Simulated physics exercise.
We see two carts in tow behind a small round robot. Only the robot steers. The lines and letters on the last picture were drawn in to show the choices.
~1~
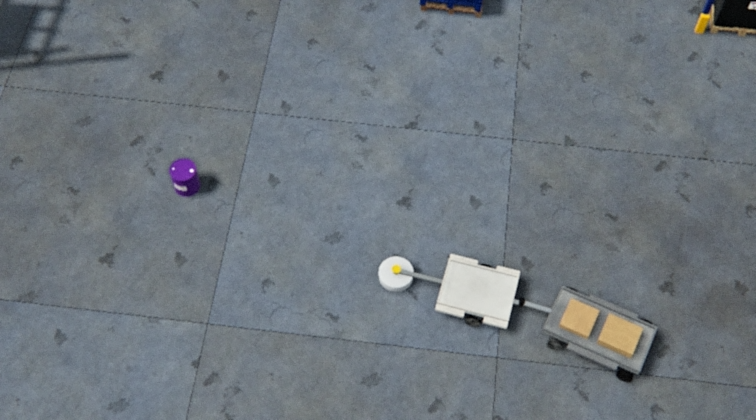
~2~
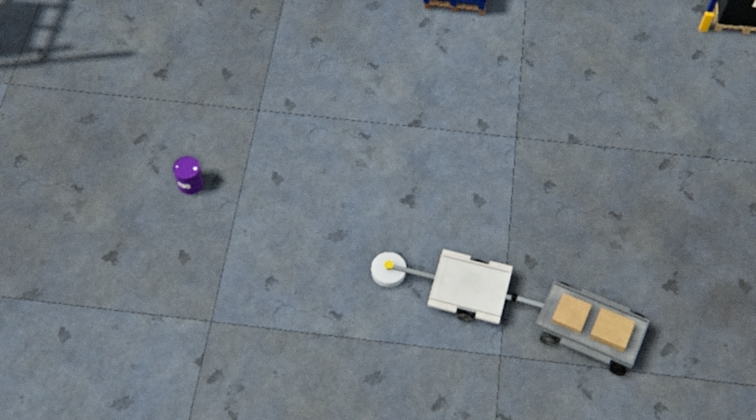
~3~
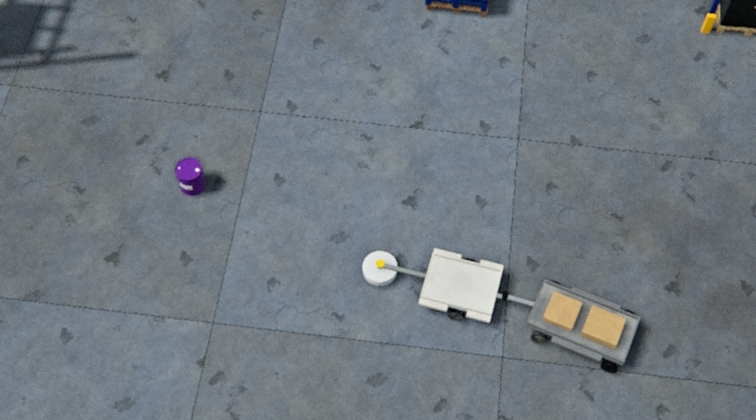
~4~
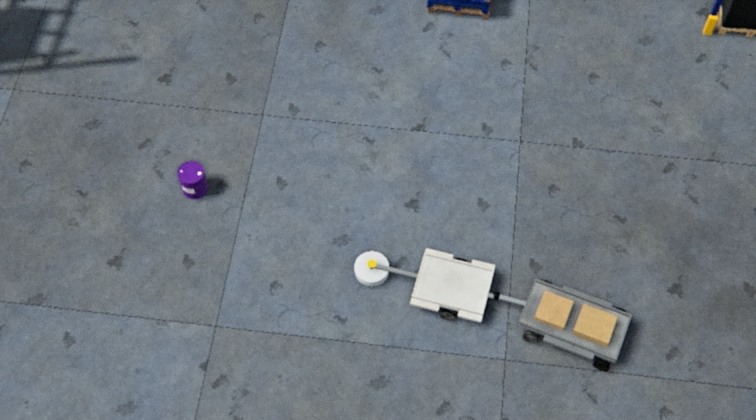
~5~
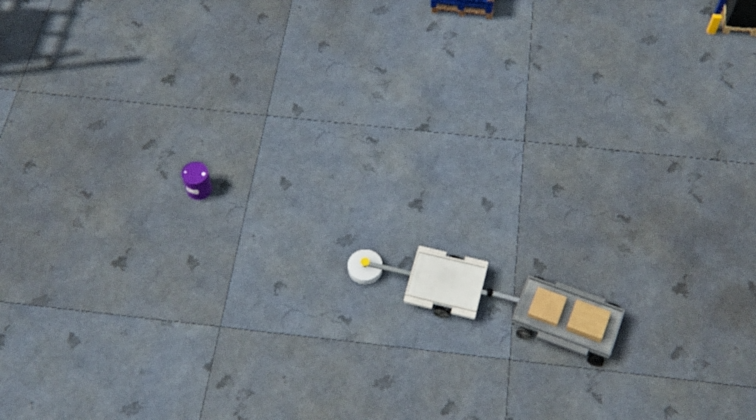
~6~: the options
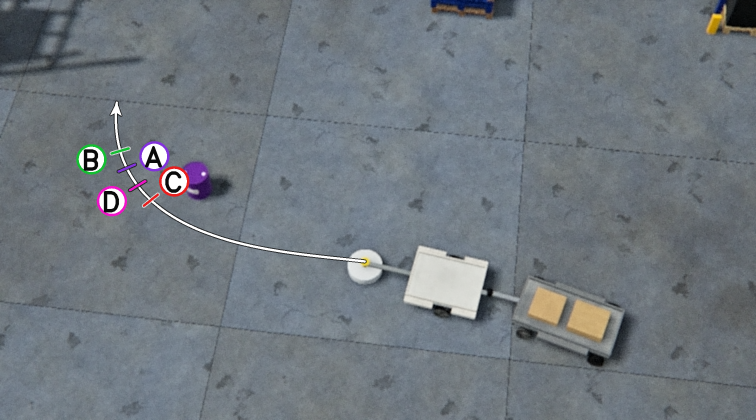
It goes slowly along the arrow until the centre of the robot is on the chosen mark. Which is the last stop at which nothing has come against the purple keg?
At C, and not beyond.
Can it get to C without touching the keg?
Yes.
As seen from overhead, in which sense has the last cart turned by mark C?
Anticlockwise.
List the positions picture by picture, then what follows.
The first picture shows white cart (478, 290); grey cart (599, 329); purple keg (187, 186).
The second picture shows robot (389, 269); white cart (471, 285); grey cart (592, 324); purple keg (191, 184).
The third picture shows robot (380, 267); white cart (462, 284); grey cart (583, 322); purple keg (193, 185).
The fourth picture shows robot (372, 268); white cart (453, 284); grey cart (575, 320); purple keg (195, 188).
The fifth picture shows robot (365, 266); white cart (446, 281); grey cart (568, 316); purple keg (199, 189).
On the marked copy, A at (127, 168); B at (120, 151); C at (151, 200); D at (138, 186); the route from (365, 261) via (187, 225) to (117, 103).
With C. Early on, robot (285, 256), last cart (486, 292).
Further on, robot (207, 237), last cart (403, 274).
At the end, robot (153, 205), last cart (335, 262); nothing has been touched.
As for the rest, A is too far, the keg has been hit; B is too far, the keg has been hit; D is too far, the keg has been hit.
